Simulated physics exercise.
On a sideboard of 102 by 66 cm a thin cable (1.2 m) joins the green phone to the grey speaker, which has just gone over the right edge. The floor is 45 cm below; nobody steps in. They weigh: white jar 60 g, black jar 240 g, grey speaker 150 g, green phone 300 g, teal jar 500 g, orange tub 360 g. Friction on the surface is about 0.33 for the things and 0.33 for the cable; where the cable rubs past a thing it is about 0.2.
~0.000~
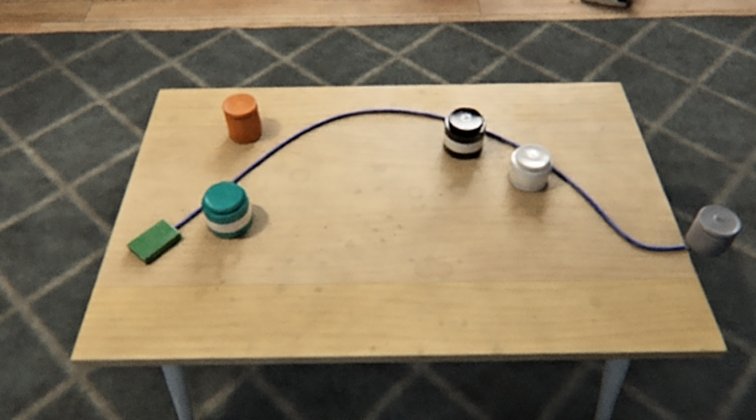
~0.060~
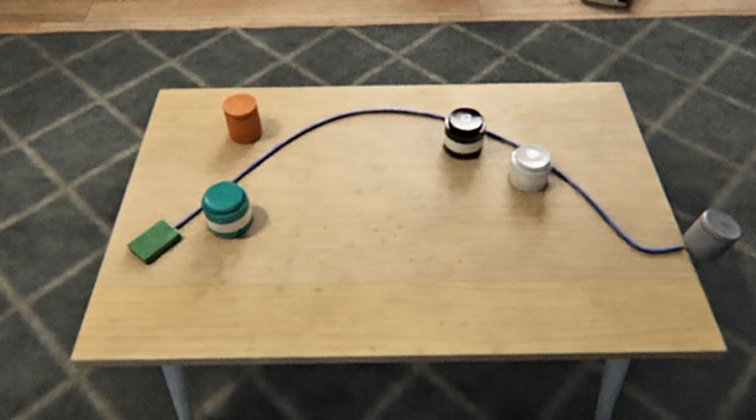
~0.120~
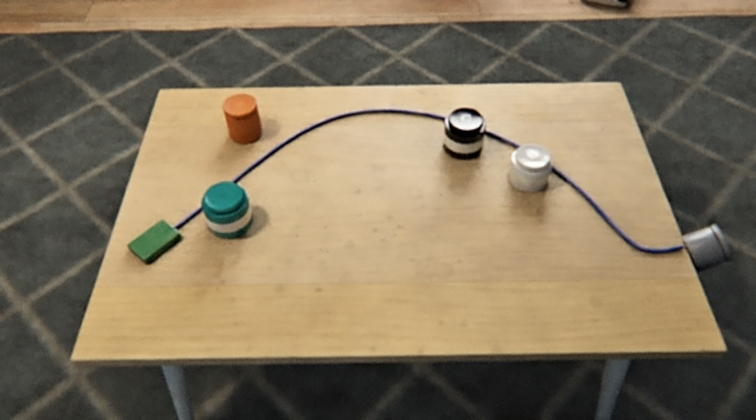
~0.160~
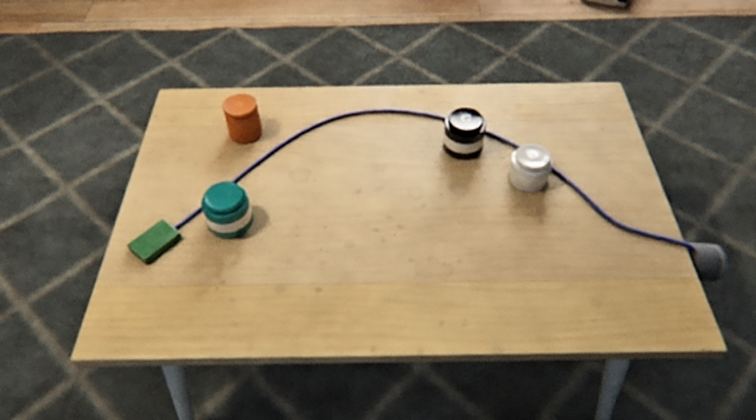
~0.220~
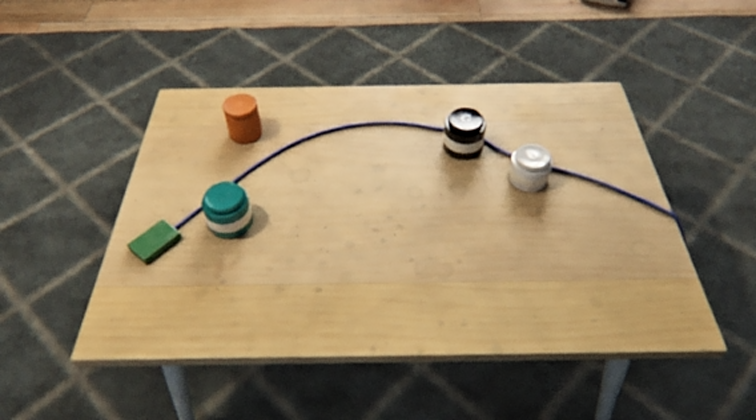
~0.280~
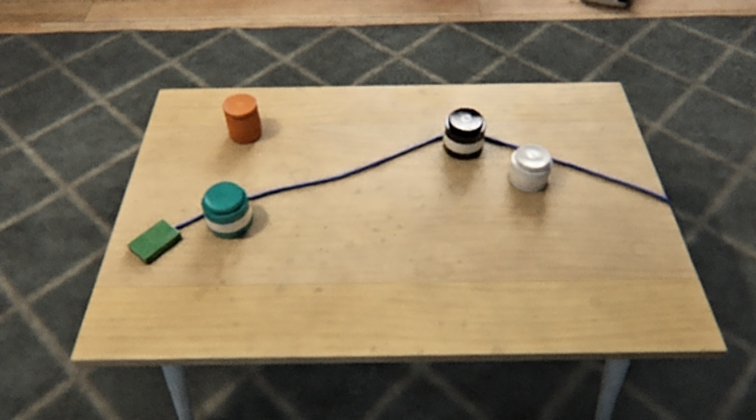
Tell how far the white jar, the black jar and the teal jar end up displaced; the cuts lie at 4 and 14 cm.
In order: The white jar stays in the low band; the black jar shifts a middling way; the teal jar hardly moves.
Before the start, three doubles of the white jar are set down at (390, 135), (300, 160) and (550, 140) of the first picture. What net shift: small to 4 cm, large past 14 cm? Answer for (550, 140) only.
There: Small.
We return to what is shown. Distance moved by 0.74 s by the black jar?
About: Black jar 8 cm.
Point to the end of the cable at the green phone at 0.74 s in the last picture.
Around (203, 215).
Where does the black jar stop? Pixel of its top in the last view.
Around (473, 145).
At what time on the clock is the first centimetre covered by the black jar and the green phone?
About: Black jar 0.32 s, green phone 0.34 s.
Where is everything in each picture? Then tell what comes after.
The first frame shows white jar (533, 155); black jar (466, 118); teal jar (223, 195); cable runs through (623, 234) (428, 114) (318, 125).
The second frame shows grey speaker (719, 224); cable runs through (623, 235) (428, 114).
The third frame shows grey speaker (707, 248); cable runs through (623, 235) (428, 114).
The fourth frame shows grey speaker (700, 262); cable runs through (631, 230) (428, 115).
In the fifth frame, cable runs through (673, 215) (440, 129).
The sixth frame shows white jar (533, 155); black jar (466, 118); teal jar (223, 195); cable runs through (584, 169) (363, 168).
After 0.5 s, the cable's tail end at (195, 221); black jar 6 cm off its start, grey speaker over the edge, green phone 4 cm off its start.
After 0.7 s, the cable's tail end at (203, 215); black jar 8 cm off its start, grey speaker over the edge, green phone 5 cm off its start.
After 1.0 s, the cable's tail end at (203, 215); black jar 8 cm off its start at (473, 145), grey speaker over the edge, green phone 5 cm off its start at (181, 223).
After 1.2 s, the cable's tail end at (203, 215); black jar 8 cm off its start, grey speaker over the edge, green phone 5 cm off its start.
After 2.4 s, the cable's tail end at (203, 215); black jar 8 cm off its start at (473, 145), teal jar 0 cm off its start at (224, 196), white jar 0 cm off its start at (533, 156), grey speaker over the edge.
